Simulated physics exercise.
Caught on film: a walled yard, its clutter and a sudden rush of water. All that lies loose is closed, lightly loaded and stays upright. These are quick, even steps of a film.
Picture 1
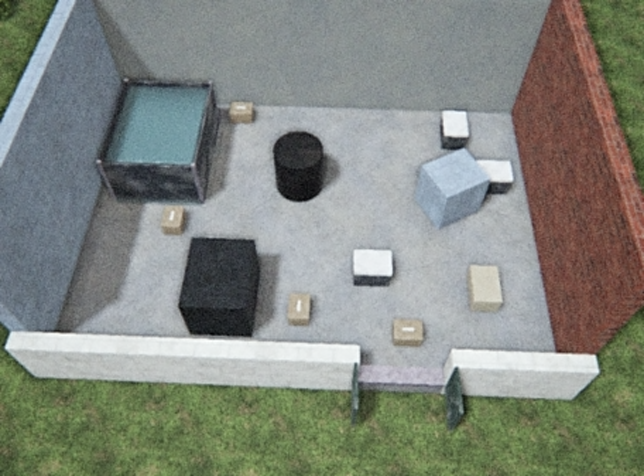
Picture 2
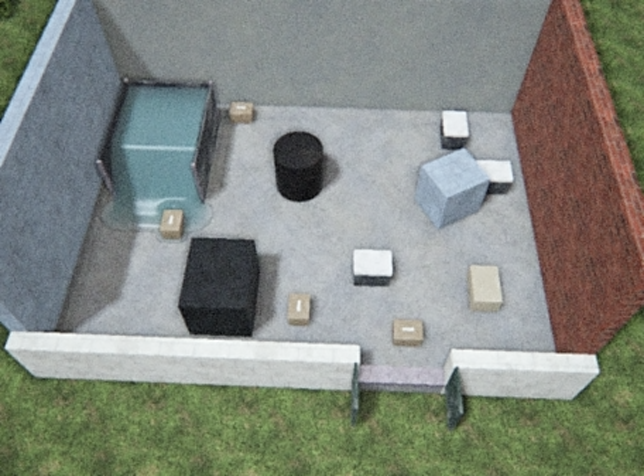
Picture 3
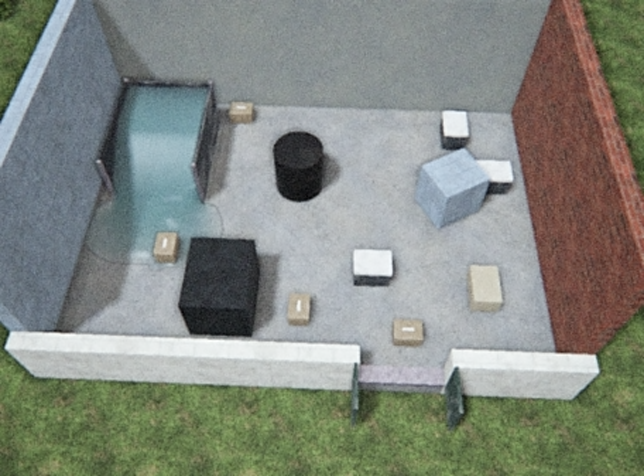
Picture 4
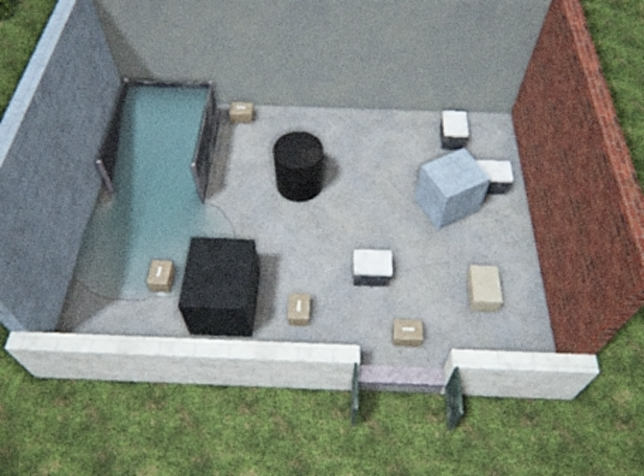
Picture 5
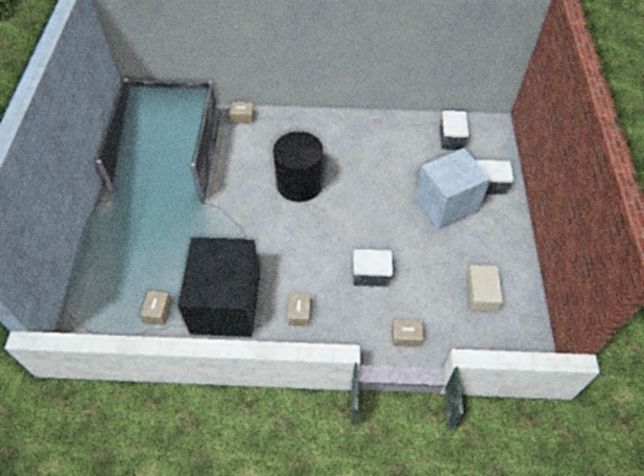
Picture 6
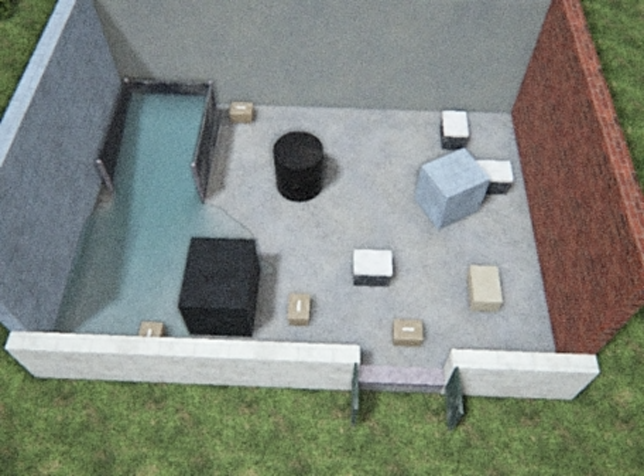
A walled yard with a grey concrete floor, ringed by grass, is seen from high above its low white front wall by a still camera. A framed tank of blue-green water stands back left, with black blocks, white and tan boxes, a tilted pale-blue cube and a red brick wall rightward. Water rushes forward from the tank, spreading along the left side and pushing one small tan box towards the front wall.
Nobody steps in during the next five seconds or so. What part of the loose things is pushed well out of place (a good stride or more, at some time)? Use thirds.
That comes to one to two thirds.
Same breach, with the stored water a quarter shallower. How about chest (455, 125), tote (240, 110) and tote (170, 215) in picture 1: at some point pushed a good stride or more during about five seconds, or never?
As listed: Never so far, short of that, swept aside.
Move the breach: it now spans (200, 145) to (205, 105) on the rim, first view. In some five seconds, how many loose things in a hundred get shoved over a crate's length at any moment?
I make it 80 per cent.
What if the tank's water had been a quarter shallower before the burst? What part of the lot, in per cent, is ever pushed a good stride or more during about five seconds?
Some 60 per cent.
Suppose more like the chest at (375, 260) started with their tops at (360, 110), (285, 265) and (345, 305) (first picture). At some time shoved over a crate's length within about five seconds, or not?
In turn: Under that, that far or more, that far or more.
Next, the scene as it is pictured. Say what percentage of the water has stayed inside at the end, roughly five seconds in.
I make it 100 per cent.
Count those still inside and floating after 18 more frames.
That makes 3.
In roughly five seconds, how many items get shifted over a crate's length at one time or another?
5 of them.
A moment on, 1 of 8 are well off their spots; 1 afloat.
Next, 1 of 8 are well off their spots; 1 afloat.
Later, 5 of 8 are well off their spots; 3 afloat.
In the end, 5 of 8 are well off their spots, and 5 have been at some point; 5 afloat.
